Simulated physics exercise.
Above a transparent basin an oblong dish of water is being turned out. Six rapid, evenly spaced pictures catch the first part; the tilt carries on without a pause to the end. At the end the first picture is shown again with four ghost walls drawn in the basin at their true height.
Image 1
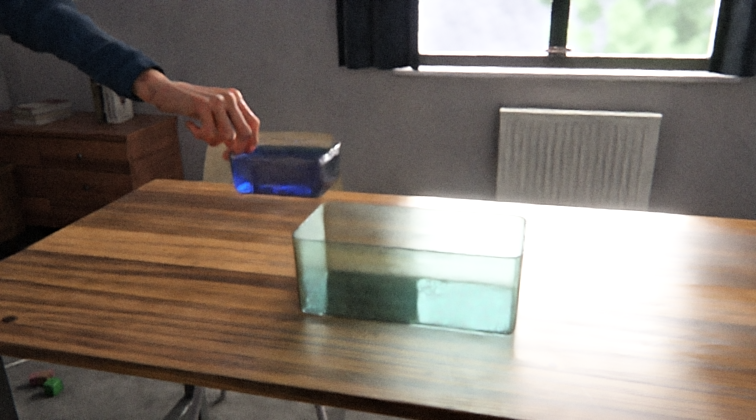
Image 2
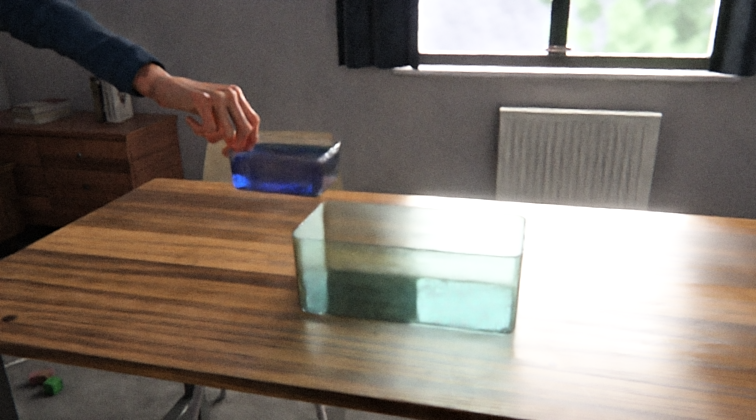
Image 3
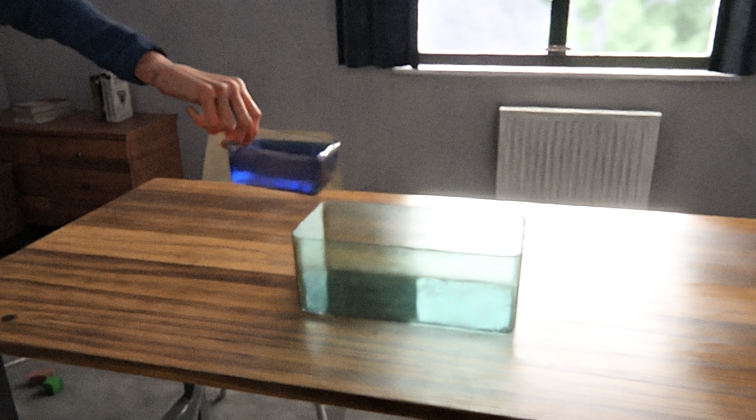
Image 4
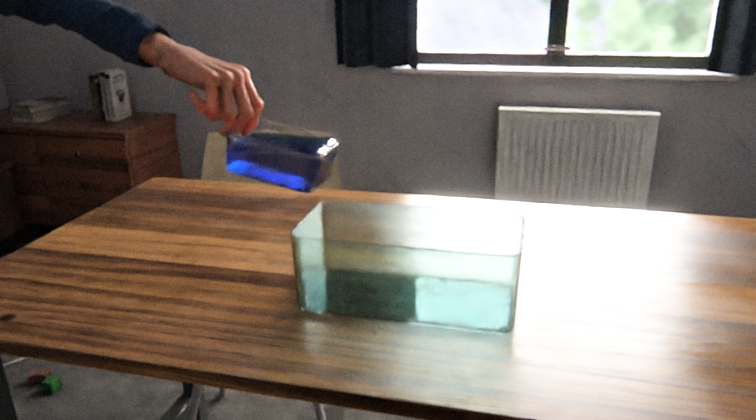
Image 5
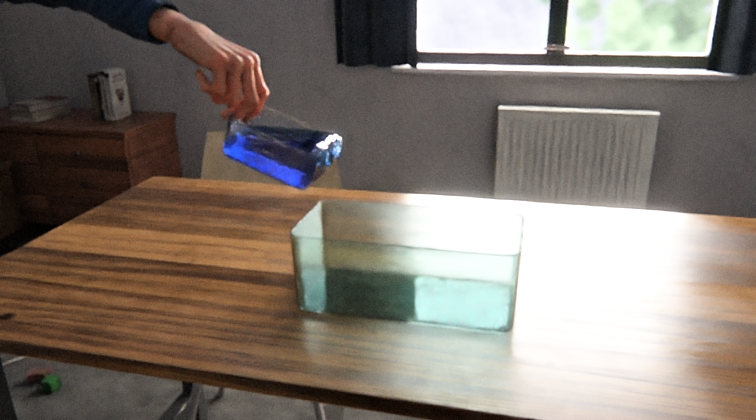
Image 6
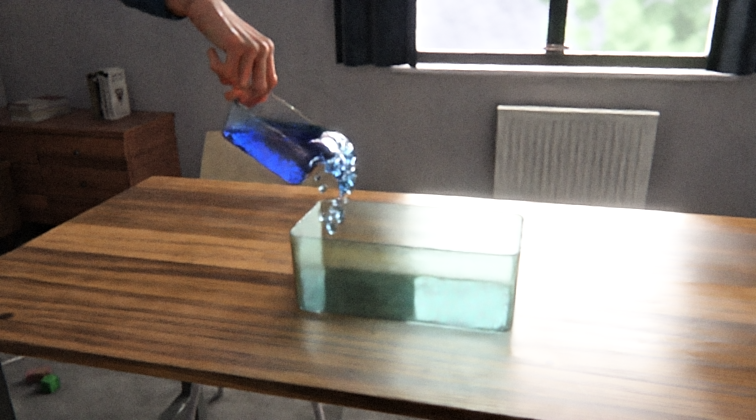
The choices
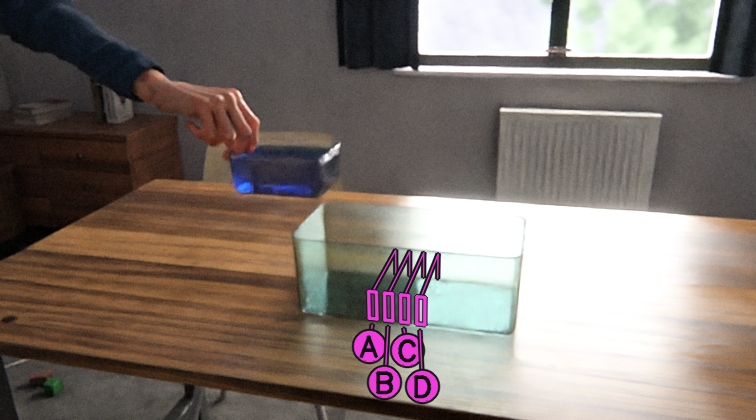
A hand tilting an oblong dish of blue water rightward above a transparent basin on a wooden table, water spilling over its lip.
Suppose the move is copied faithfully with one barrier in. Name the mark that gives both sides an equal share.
Best: B.
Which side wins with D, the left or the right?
More ends on the left.
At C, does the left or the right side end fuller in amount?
More ends on the left.
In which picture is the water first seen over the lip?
In picture 4.
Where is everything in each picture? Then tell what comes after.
In the first frame, upright, lip at (330, 150); basin from (301, 308) to (516, 333); nothing has left yet.
In the second frame, upright, lip at (330, 149); nothing has left yet.
In the third frame, tipped about 6°, lip at (330, 149); nothing has left yet.
In the fourth frame, tipped about 12°, lip at (329, 148); water is over the lip, down to (329, 148).
In the fifth frame, tipped about 21°, lip at (328, 148); water is over the lip, down to (334, 159).
In the sixth frame, tipped about 32°, lip at (328, 147); water is over the lip, down to (341, 214).
On the marked copy, A at (372, 324); B at (387, 326); C at (403, 328); D at (419, 330).
Choosing A, about 26 % ends left of the wall and 73 % right of it.
Choosing B, about 45 % ends left of the wall and 54 % right of it.
Choosing C, about 83 % ends left of the wall and 16 % right of it.
Choosing D, about 94 % ends left of the wall and 5 % right of it.
